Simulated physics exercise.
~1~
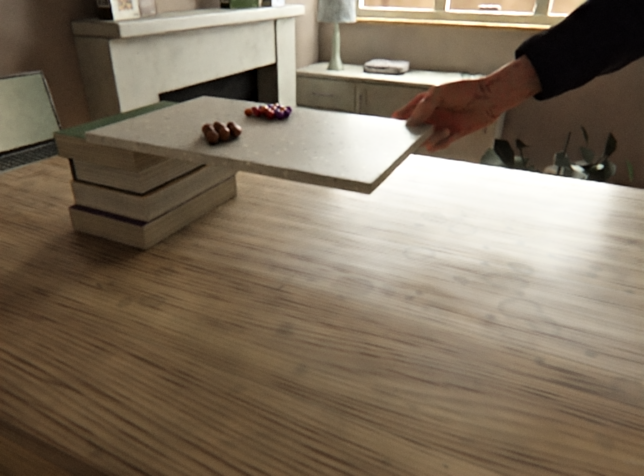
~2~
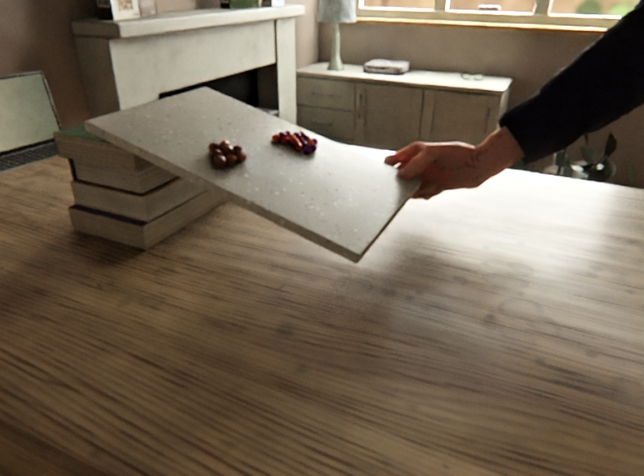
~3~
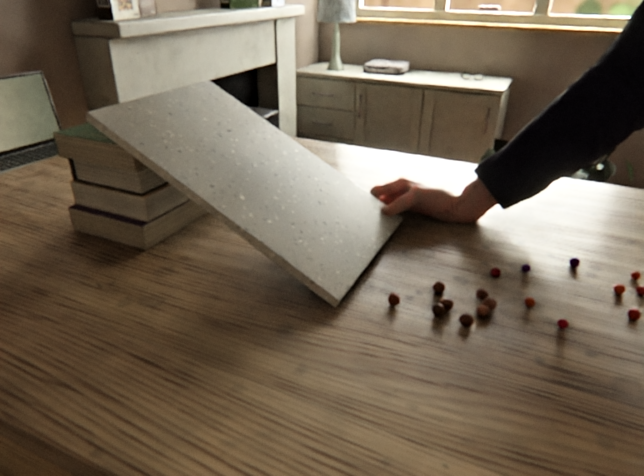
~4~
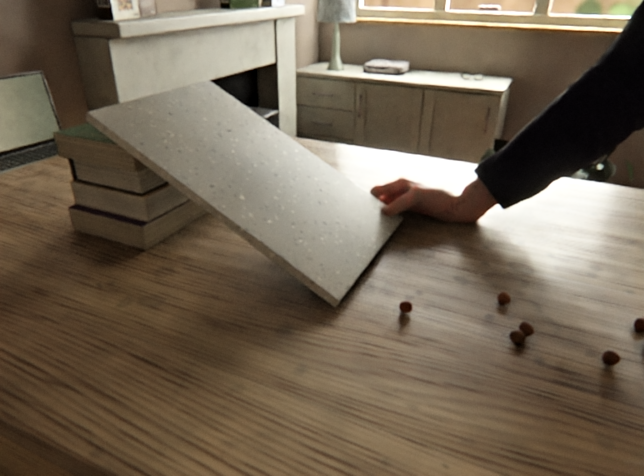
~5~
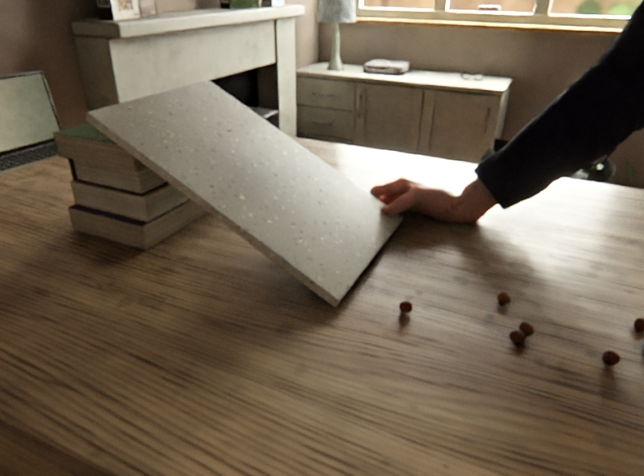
Living room table, a hand lowering one end of a book-propped board, two berry-like clusters rolling off rightward, few left scattered.
